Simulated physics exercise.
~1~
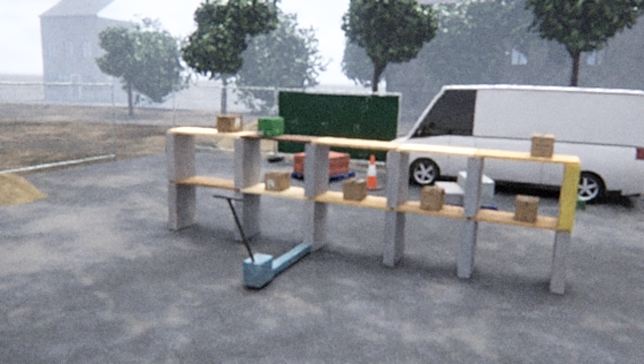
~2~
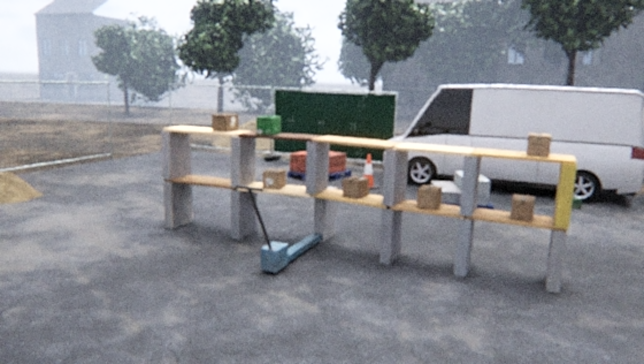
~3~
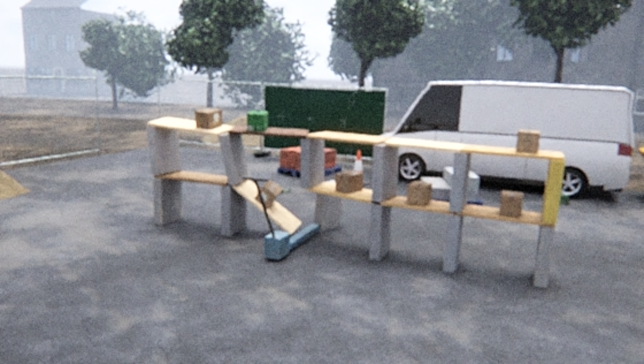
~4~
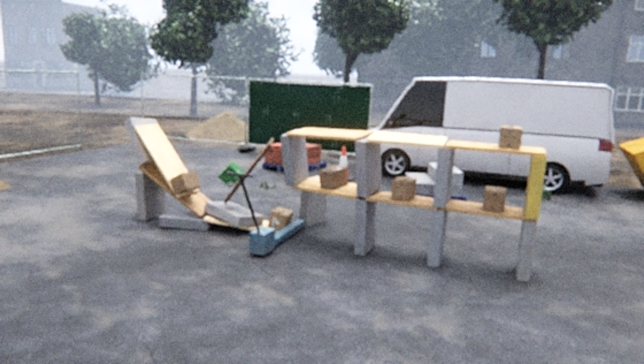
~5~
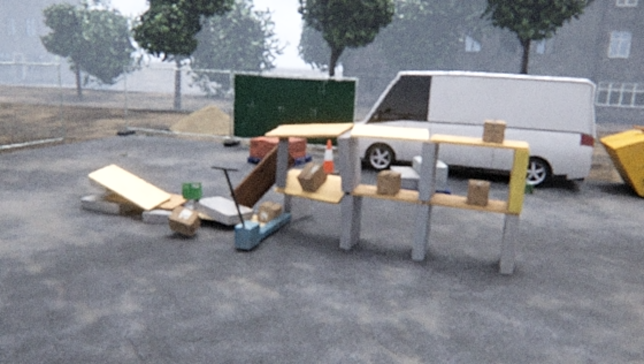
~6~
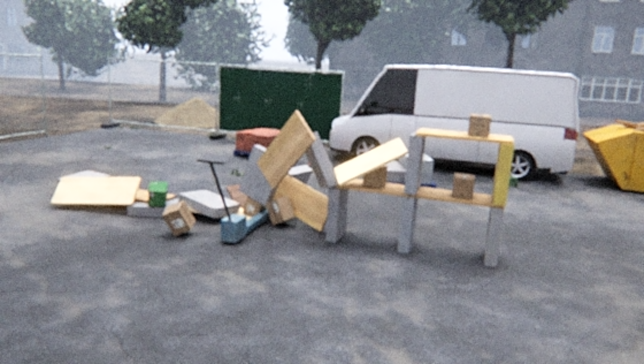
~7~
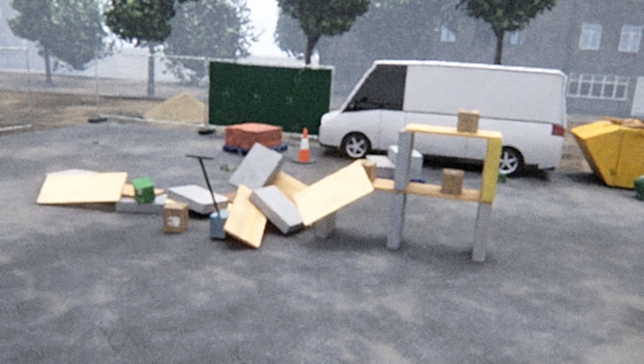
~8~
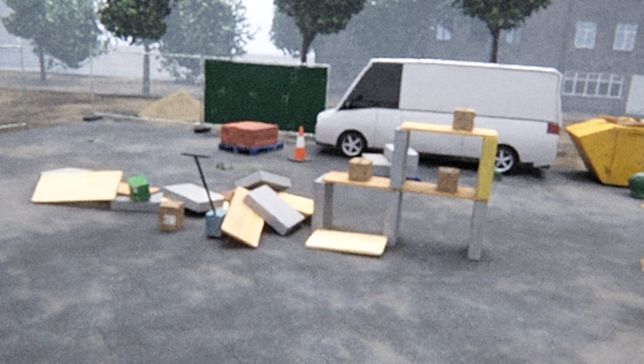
A small blue floor jack slid into the base of a long two-tier shelf in a parking lot, and the left side caved in, spilling boards, grey blocks and the green box, until only the right end with the yellow upright was standing.
